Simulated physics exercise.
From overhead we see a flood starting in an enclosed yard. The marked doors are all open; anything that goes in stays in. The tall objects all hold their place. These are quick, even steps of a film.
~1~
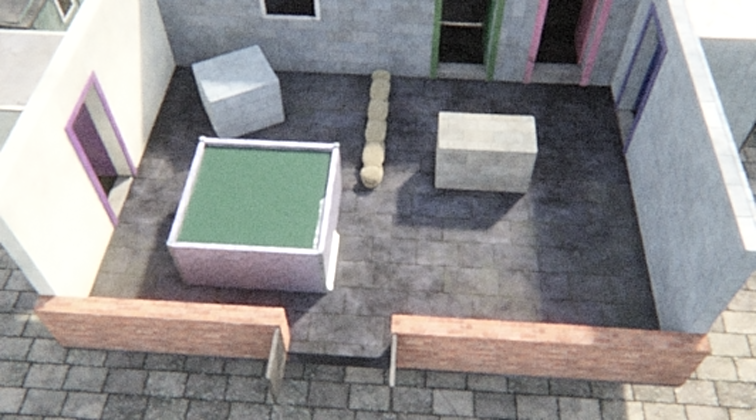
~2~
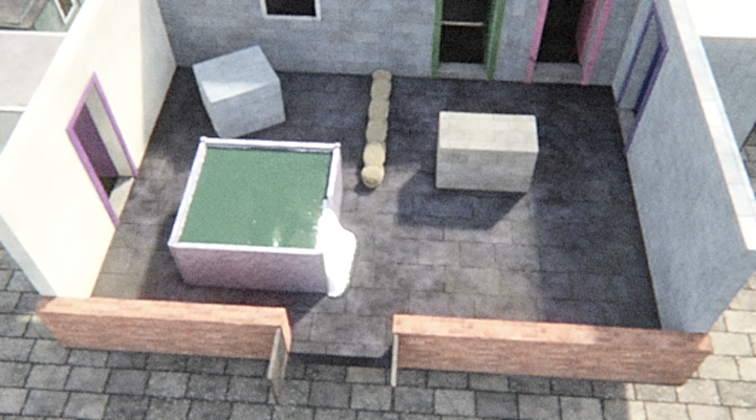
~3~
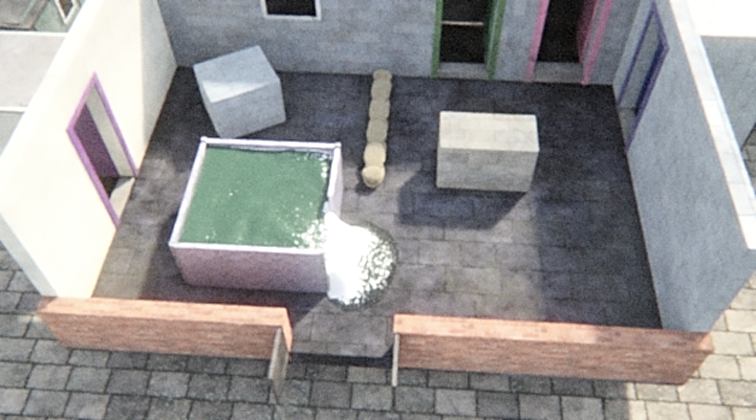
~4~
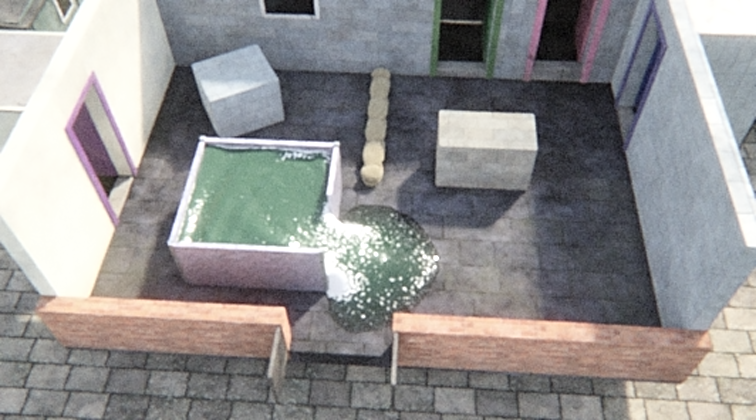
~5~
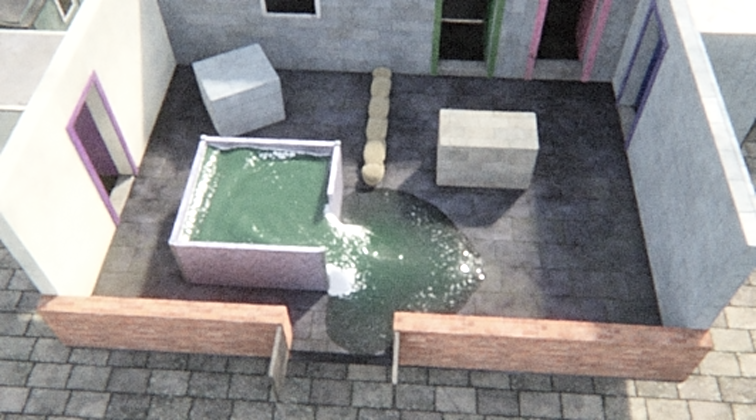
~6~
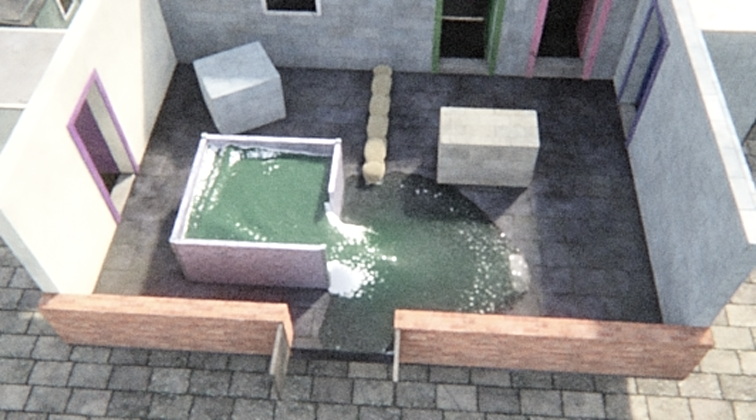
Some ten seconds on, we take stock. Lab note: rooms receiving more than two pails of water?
One by one: Purple door: Inside the limit; blue door: Past the limit; green door: Inside the limit; pink door: Inside the limit.
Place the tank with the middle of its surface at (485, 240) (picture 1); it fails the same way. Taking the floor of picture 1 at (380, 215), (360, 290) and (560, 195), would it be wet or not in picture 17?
In the order asked: Not reached, not reached, reached by the flood.
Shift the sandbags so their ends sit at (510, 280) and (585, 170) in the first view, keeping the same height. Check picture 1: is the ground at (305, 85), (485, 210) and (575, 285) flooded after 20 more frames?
The three points, in order, are untouched, soaked and soaked.
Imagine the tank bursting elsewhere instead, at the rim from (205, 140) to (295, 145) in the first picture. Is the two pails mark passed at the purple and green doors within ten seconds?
Put simply, the purple door overflows; the green door falls below the limit.
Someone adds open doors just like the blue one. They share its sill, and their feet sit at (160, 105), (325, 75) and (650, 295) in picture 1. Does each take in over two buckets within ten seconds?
Log: Door one misses the mark; door two misses the mark; door three beats the mark.
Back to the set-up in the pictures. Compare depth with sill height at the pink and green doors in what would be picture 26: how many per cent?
I'd put the first at close to 70 per cent and the second at close to 10 per cent.
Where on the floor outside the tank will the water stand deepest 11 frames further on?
Check roughly (660, 328).
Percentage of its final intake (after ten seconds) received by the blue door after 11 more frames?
I get 0 per cent.
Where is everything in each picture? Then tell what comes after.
The first frame shows still water in the open tank at (259, 196).
In the second frame, water pours out at (327, 248) and has run to (332, 296).
In the third frame, water pours out at (328, 250) and has run to (391, 247).
In the fourth frame, water pours out at (327, 251) and has run to (434, 261).
In the fifth frame, water pours out at (328, 250) and has run to (477, 280).
In the sixth frame, water pours out at (329, 247) and has run to (524, 283).
A moment on, water covers 35 % of the floor; the purple door not reached, the blue door not reached, the green door not reached, the pink door not reached.
Next, water covers 35 % of the floor; the purple door not reached, the blue door not reached, the green door not reached, the pink door not reached.
Then, water covers 45 % of the floor; the purple door not reached, the blue door wet at the sill, nothing in, the green door wet at the sill, nothing in, the pink door wet at the sill, nothing in.
Later, water covers 55 % of the floor; the purple door not reached, the blue door under two buckets in, the green door wet at the sill, nothing in, the pink door under two buckets in.
In the end, water covers 65 % of the floor; the purple door not reached, the blue door far over two buckets in, the green door under two buckets in, the pink door under two buckets in.
